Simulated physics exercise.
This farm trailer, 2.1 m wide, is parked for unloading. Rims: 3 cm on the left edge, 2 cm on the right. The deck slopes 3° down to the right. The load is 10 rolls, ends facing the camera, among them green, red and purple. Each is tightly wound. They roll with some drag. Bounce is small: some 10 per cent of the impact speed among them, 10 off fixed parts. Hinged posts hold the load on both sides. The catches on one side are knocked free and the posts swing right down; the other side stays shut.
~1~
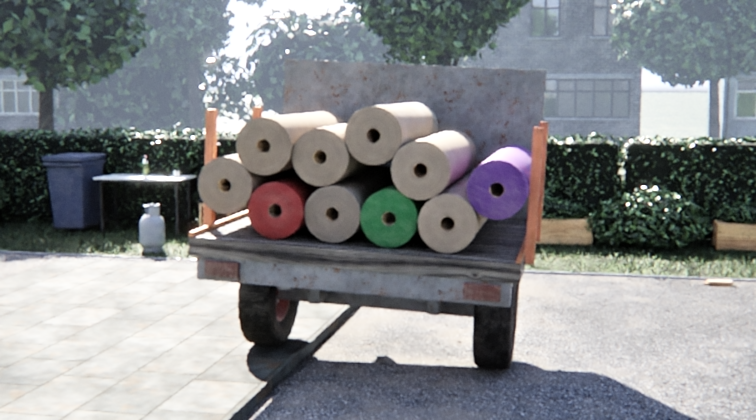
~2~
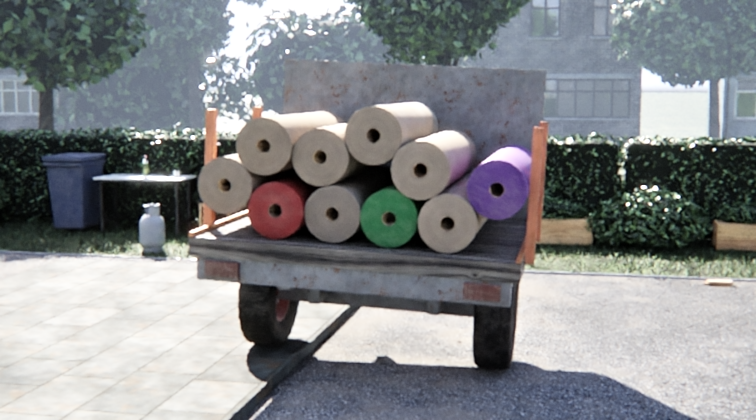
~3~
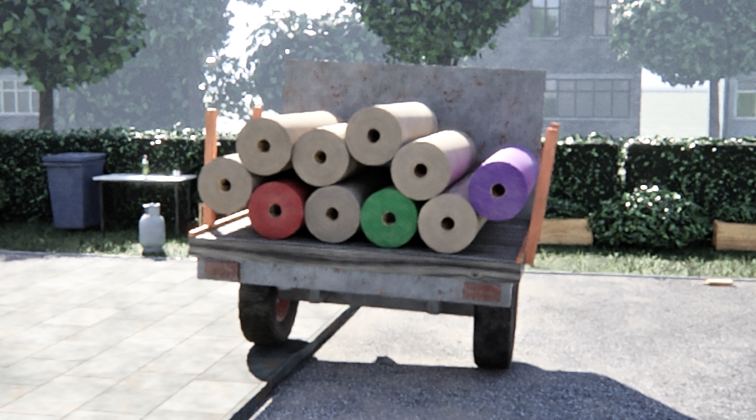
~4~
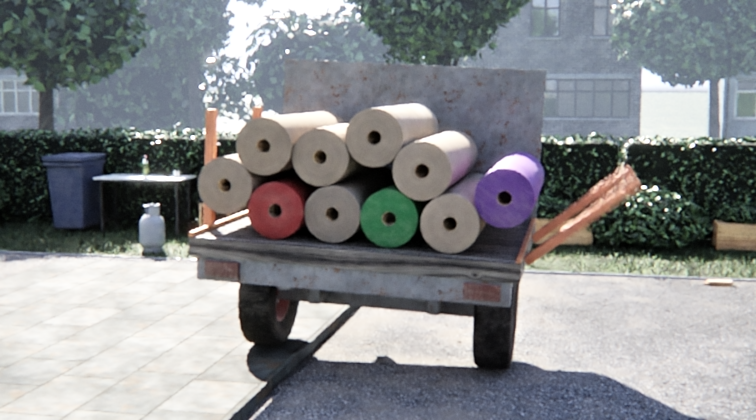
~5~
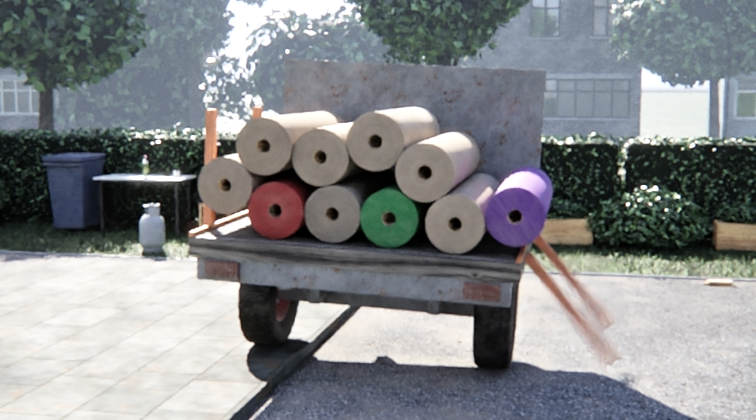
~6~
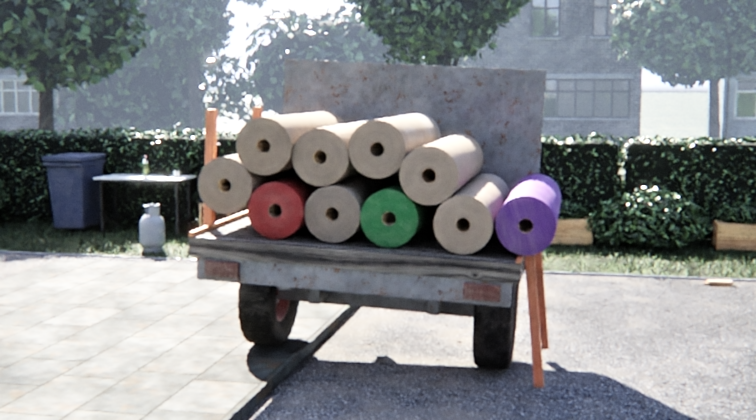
A farm trailer stood parked with a pile of big rolls on its deck, then the orange posts on the right swung outward and down, and the purple roll and its neighbours shifted slightly right.
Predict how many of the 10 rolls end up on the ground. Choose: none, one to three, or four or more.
The answer is one to three, which leaves 9 of 10.
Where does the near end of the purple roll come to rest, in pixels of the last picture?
Around (696, 393).
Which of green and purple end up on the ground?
Green stays aboard; purple falls off.
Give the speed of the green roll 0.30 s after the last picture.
Roughly 0.1 m/s.
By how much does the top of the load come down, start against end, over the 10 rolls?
About 15 cm.
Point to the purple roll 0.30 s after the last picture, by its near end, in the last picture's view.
Around (563, 258).
Then, 0.3 s past the sixth picture, green is on the deck, 80 cm from the right edge; red is on the deck, 50 cm from the left edge; purple is dropping off the right side; 1 gone from the deck.
Then, 0.5 s past the sixth picture, purple is dropping off the right side; as before, green, red; 1 gone from the deck.
Finally (1.9 s after the last picture), green is on the deck, 80 cm from the right edge; red is on the deck, 55 cm from the left edge; purple is down on the right; 1 gone from the deck.
